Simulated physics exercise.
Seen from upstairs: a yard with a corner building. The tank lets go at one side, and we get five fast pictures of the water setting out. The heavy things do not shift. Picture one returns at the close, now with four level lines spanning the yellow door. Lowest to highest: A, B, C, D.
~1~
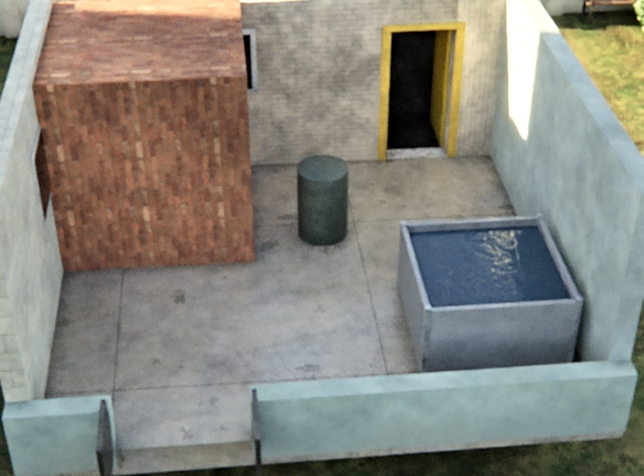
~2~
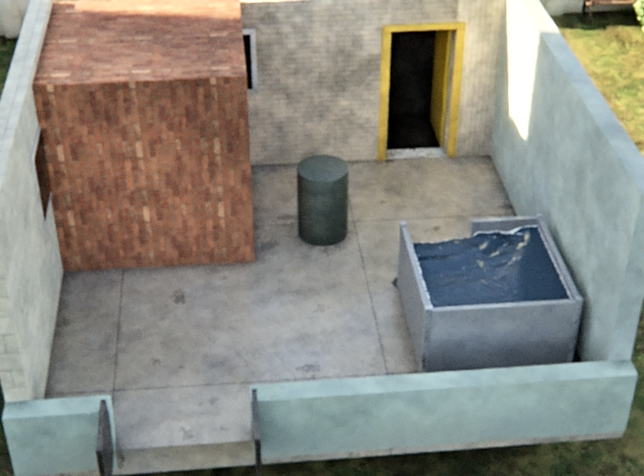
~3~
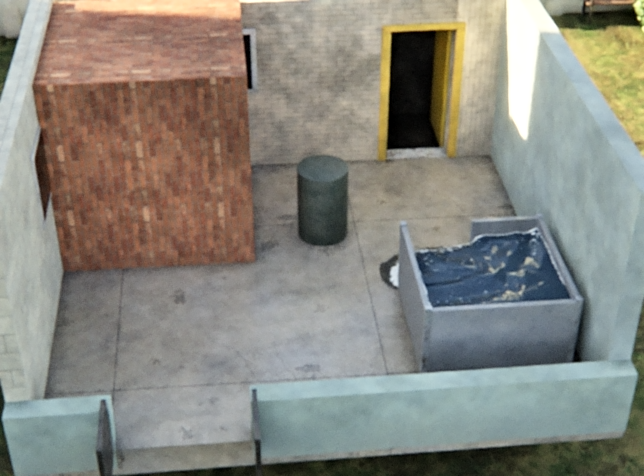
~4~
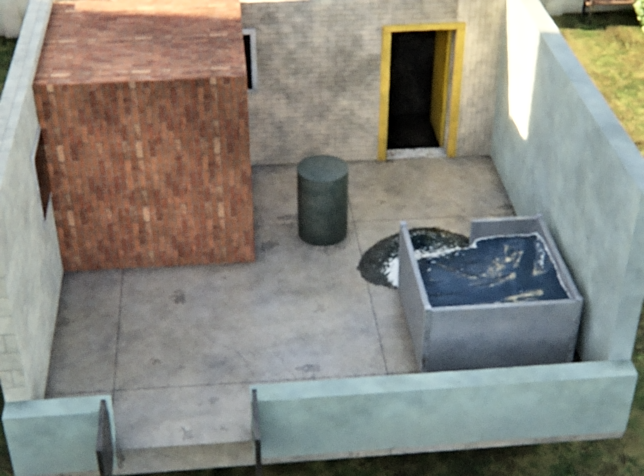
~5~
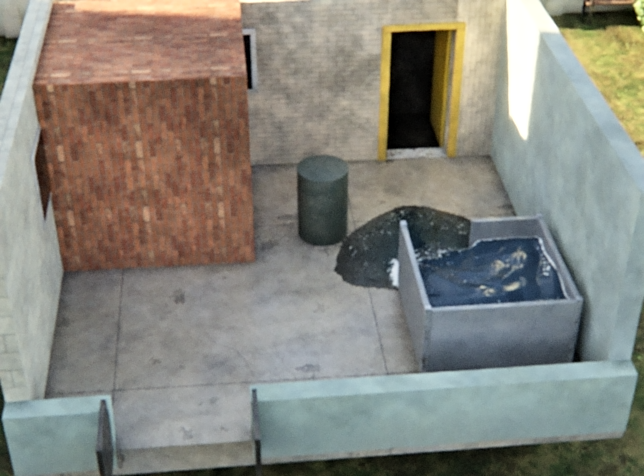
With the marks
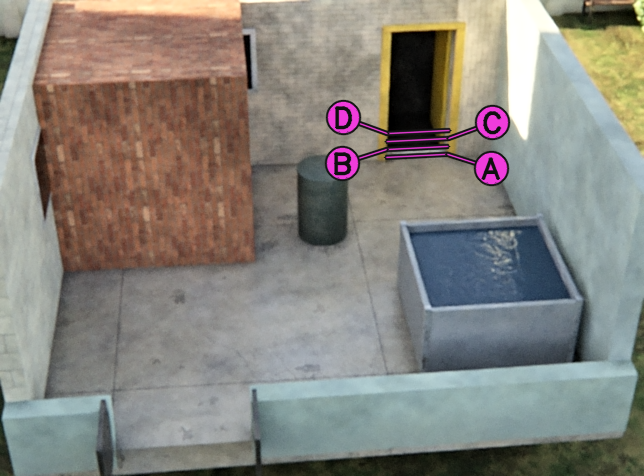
Dark water sloshing in a grey tank, then pouring out behind it and spreading across the paved yard towards a green cylinder.
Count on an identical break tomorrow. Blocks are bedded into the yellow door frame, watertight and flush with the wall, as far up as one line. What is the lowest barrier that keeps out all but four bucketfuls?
Take C.
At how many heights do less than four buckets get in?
Two.
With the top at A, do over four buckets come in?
Yes, that goes wrong.
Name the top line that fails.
That is line B.
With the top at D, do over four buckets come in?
No.
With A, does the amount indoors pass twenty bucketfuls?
Yes, clearly.
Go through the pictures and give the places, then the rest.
In the first picture, water in the tank at rest, its middle at (486, 266); foot of the yellow doorway at (416, 158); open gate at (180, 386).
In the second picture, water covers 1 % of the ground, its front hidden from here.
In the third picture, water covers 3 % of the ground, its front hidden from here.
In the fourth picture, 7 % of the ground under water, visible out to (375, 253).
In the fifth picture, 13 % of the ground under water, visible out to (405, 209).
In magenta, A at (416, 155); B at (417, 148); C at (417, 140); D at (418, 132); from the bottom up A, B, C, D.
With A, dozens of bucketfuls pour in.
With B, about 8 bucketfuls get in.
With C, a splash gets over, under a bucket.
With D, nothing gets over.
